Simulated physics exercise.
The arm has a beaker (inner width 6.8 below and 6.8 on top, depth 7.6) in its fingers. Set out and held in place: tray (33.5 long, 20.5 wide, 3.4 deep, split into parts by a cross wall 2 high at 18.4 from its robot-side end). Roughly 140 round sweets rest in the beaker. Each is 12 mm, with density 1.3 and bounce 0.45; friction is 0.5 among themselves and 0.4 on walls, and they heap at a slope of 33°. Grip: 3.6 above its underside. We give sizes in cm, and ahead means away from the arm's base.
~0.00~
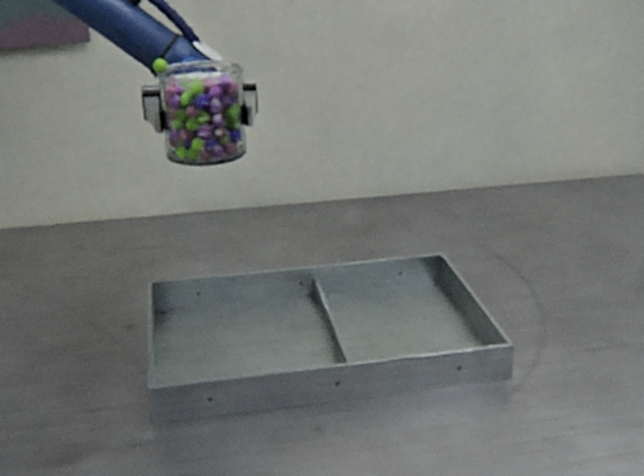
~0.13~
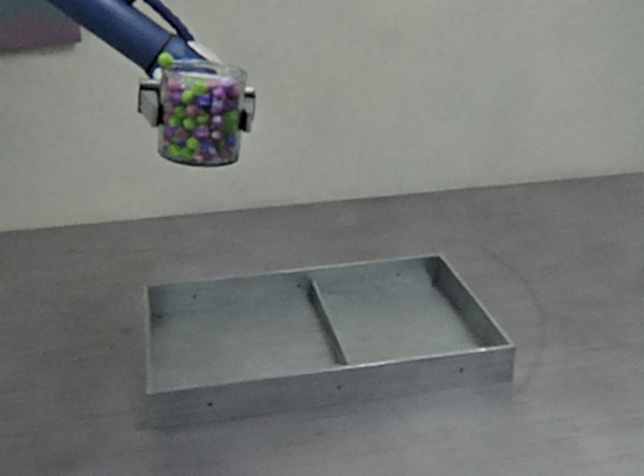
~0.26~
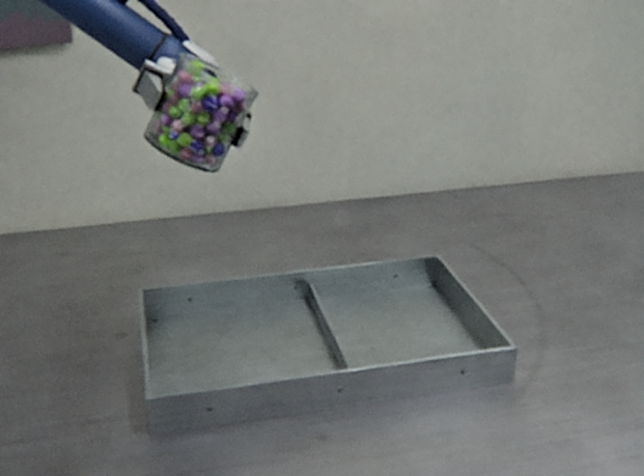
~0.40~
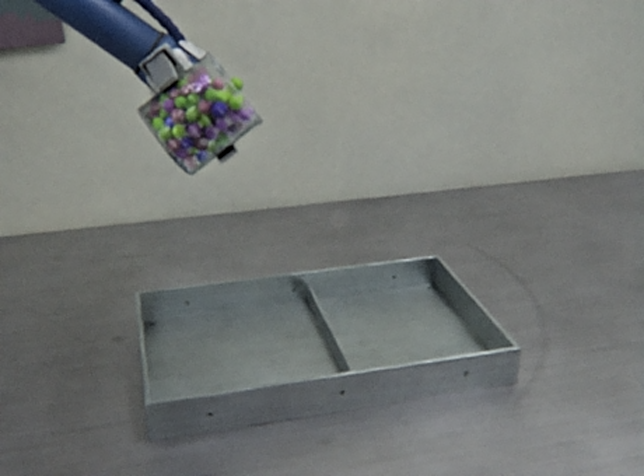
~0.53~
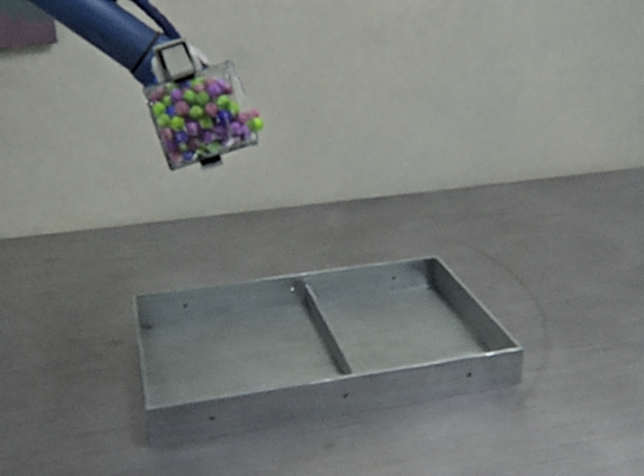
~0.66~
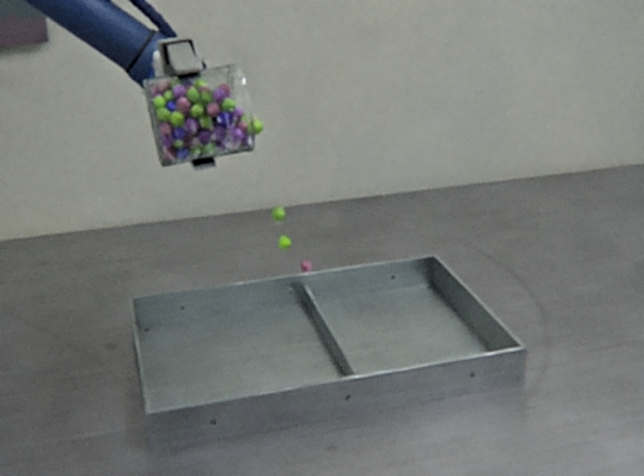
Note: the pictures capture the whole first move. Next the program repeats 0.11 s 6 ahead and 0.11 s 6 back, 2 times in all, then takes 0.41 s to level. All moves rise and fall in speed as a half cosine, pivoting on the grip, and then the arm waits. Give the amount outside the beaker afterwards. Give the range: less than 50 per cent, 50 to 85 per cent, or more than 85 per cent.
The share is more than 85 per cent.
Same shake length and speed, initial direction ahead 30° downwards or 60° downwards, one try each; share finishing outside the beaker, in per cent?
80 and 50 %.
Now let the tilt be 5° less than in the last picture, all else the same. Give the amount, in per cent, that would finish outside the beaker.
Then about 95 per cent.
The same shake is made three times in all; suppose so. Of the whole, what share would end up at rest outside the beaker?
It would come to about 100 %.
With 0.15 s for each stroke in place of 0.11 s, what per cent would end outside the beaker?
Roughly 90 percent then.
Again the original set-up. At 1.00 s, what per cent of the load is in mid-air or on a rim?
Roughly 24 percent.
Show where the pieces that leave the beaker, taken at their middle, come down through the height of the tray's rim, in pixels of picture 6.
Near (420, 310).
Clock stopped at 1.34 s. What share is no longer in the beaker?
So far, about 100 in a hundred parts are out.
After 1.00 s, tilted 85° forward, highest piece 24 above the table; 70 in the far-side part, 13 in the beaker, 10 in the robot-side part, 9 on the table or floor, 33 in flight or on a rim.
After 1.34 s, tilted 31° forward, highest piece 6 above the table; 89 in the far-side part, 24 in the robot-side part, 22 on the table or floor.
After 1.71 s, level, highest piece 2 above the table; 88 in the far-side part, 25 in the robot-side part, 22 on the table or floor.
After 2.76 s, level, highest piece 2 above the table; 88 in the far-side part, 25 in the robot-side part, 22 on the table or floor.
At rest, 88 in the far-side part, 25 in the robot-side part, 22 on the table or floor. That is 100 % outside the beaker.
